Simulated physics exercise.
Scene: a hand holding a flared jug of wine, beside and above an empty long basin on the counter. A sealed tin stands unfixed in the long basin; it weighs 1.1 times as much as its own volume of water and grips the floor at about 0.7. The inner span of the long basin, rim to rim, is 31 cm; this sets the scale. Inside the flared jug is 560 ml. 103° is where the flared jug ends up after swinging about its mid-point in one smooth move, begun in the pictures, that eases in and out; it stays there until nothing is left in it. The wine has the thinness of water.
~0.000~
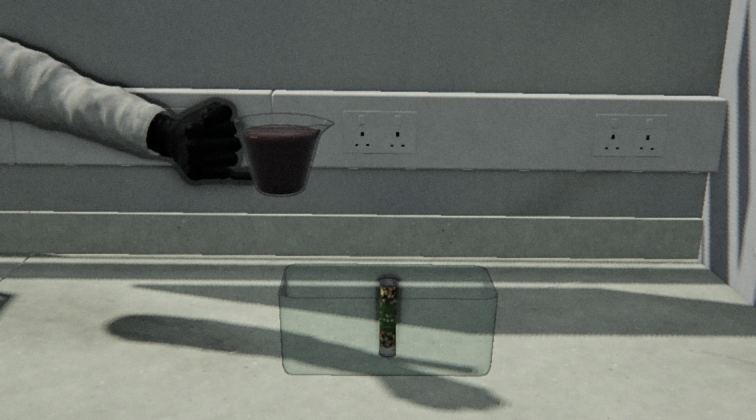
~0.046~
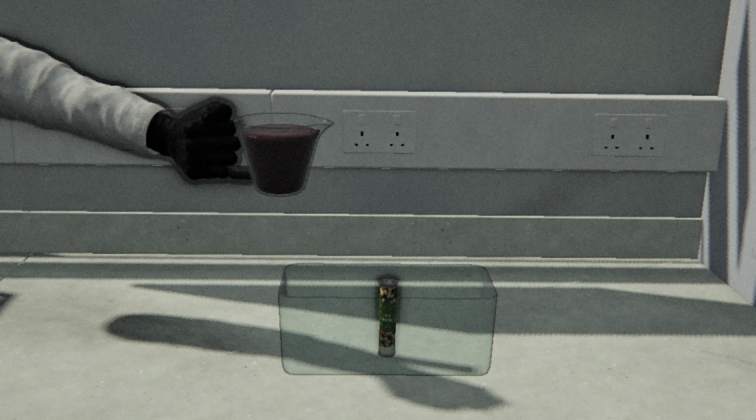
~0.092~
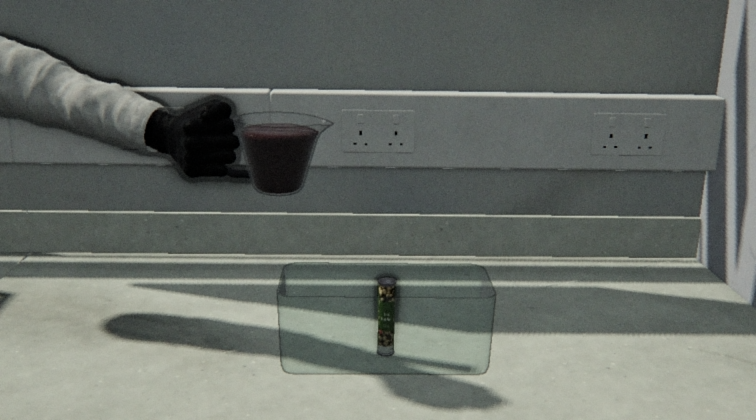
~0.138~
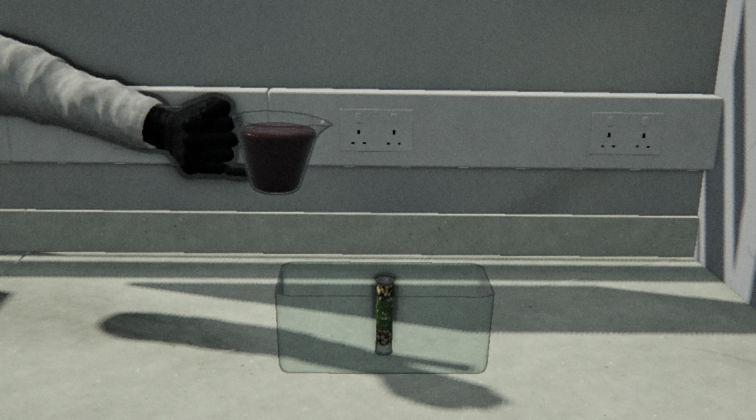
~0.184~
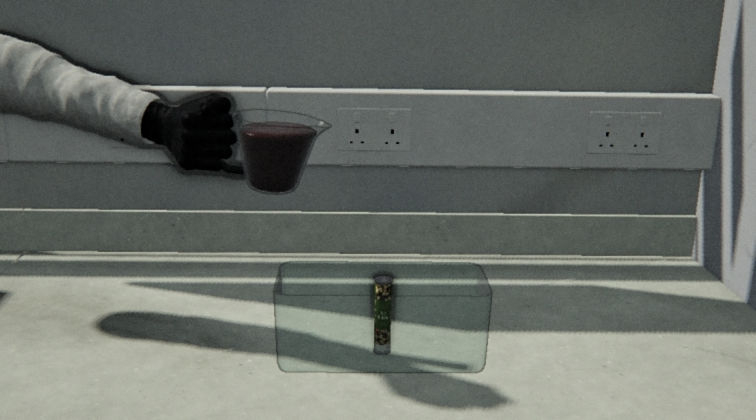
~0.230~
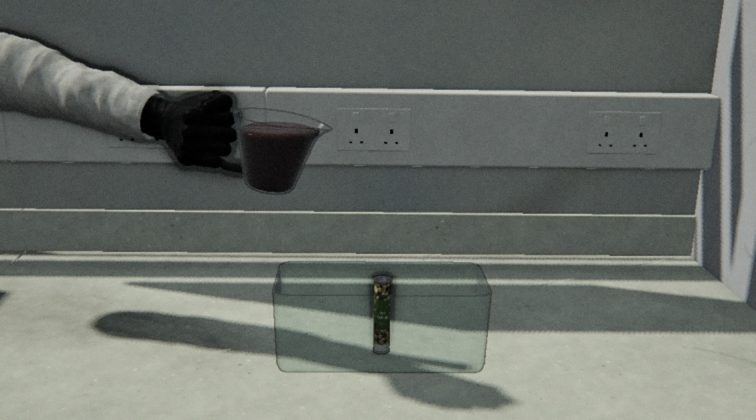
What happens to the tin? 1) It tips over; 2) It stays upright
It tips over (1).
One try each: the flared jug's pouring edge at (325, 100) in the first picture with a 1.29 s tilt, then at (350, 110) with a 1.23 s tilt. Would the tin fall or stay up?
In the first try it comes down; in the second it comes down.
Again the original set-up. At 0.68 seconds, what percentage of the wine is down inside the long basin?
Near 6 in a hundred.
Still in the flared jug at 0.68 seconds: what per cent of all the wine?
Roughly 68 percent.
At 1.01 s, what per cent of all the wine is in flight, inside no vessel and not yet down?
Roughly 20 per cent.
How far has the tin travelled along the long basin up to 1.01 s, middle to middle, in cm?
Reading: Roughly 2 cm.
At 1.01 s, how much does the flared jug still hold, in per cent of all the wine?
I'd say some 12 per cent remains.
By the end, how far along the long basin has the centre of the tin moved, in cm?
Looks like roughly 9.0 cm in total.
By 0.68 s the tilt is 60° and 69 per cent is still to pour; the tin stands where it began.
By 1.01 s the tilt is 95° and 12 per cent is still to pour; the tin leans 11°.
By 1.36 s the tilt is 103° and 0 per cent is still to pour; the tin lies on its side.
By 1.74 s the tilt is 103° and 0 per cent is still to pour; the tin lies on its side.
At rest the tin lies on its side.
